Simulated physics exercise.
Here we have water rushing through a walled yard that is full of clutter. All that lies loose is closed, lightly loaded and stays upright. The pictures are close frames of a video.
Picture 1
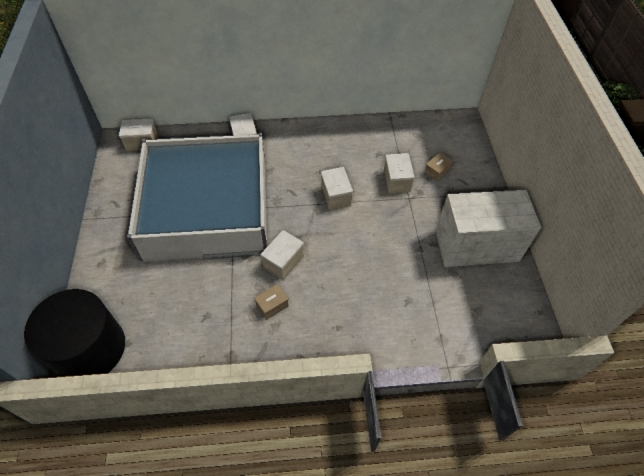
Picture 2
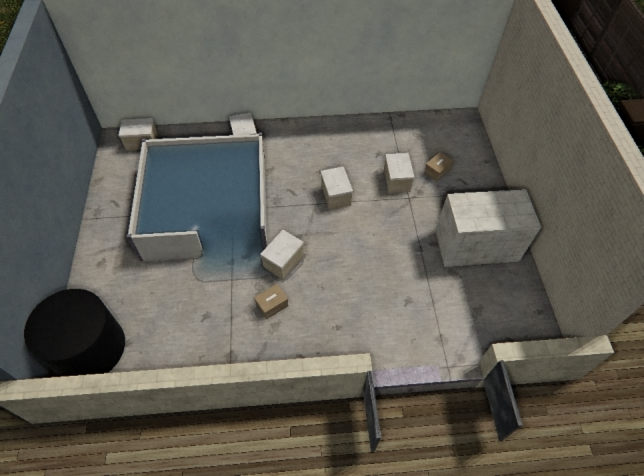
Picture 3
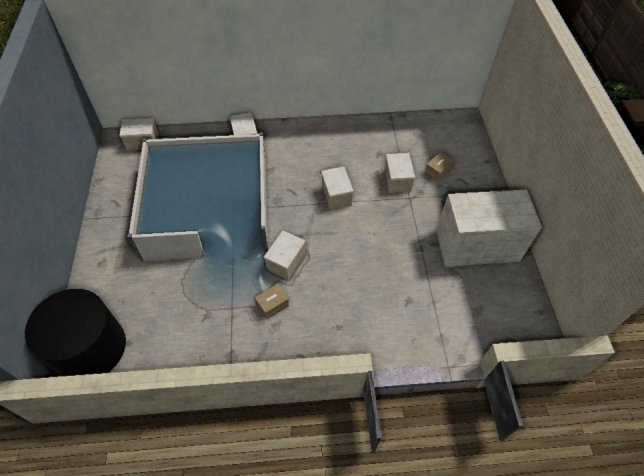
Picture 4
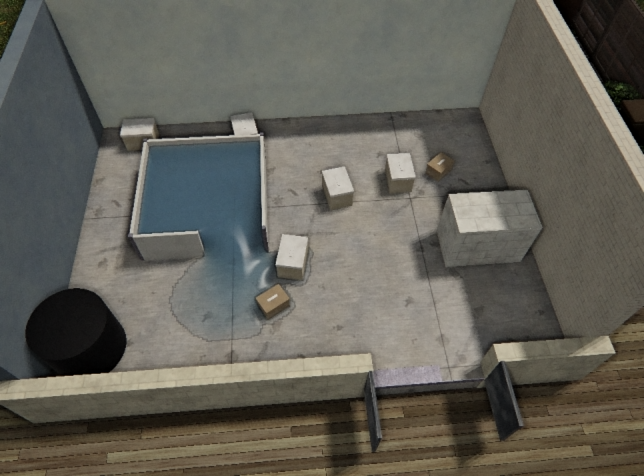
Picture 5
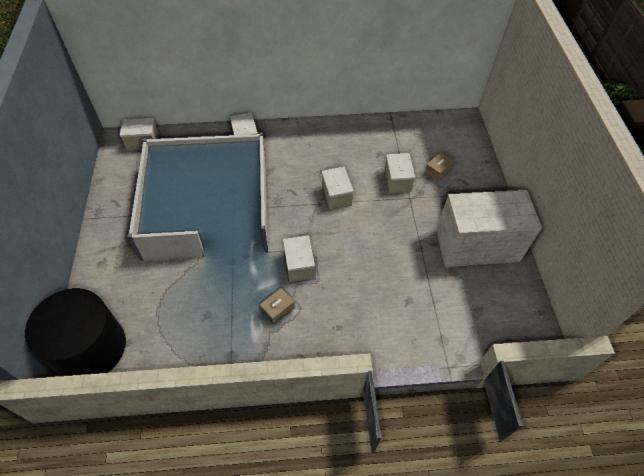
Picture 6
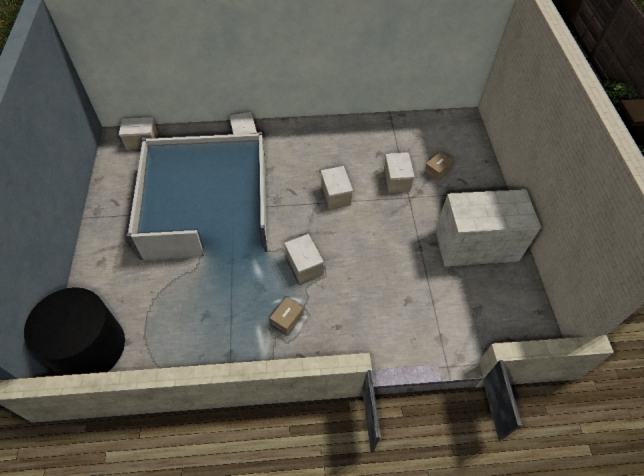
Water pouring from a gap in a raised pool and spreading across a walled concrete yard, nudging a pale block, then a small brown box.
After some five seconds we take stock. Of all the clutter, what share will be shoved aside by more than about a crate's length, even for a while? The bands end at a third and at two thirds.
It is less than a third.
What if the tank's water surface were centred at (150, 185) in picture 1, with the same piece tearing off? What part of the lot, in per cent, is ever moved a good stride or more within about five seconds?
I make it 10 per cent.
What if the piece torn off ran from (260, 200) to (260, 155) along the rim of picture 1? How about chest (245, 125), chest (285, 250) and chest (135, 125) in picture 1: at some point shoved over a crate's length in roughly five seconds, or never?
In that order: Short of that, short of that, under that.
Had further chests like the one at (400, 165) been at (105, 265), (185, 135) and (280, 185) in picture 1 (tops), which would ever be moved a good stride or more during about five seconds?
In that order: Moved that far, never so far, short of that.
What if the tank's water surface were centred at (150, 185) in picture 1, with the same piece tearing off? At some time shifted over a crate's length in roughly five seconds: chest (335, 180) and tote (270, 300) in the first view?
One after the other: Never so far, pushed that far.
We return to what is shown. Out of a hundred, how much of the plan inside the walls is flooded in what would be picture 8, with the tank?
Near 25 in a hundred.
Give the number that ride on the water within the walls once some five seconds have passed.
The number is 1.
A moment on, 1 of 7 are well off their spots; 0 afloat.
Next, 2 of 7 are well off their spots; 0 afloat.
Later, 2 of 7 are well off their spots; 1 afloat.
In the end, 2 of 7 are well off their spots, and 2 have been at some point; 1 afloat.
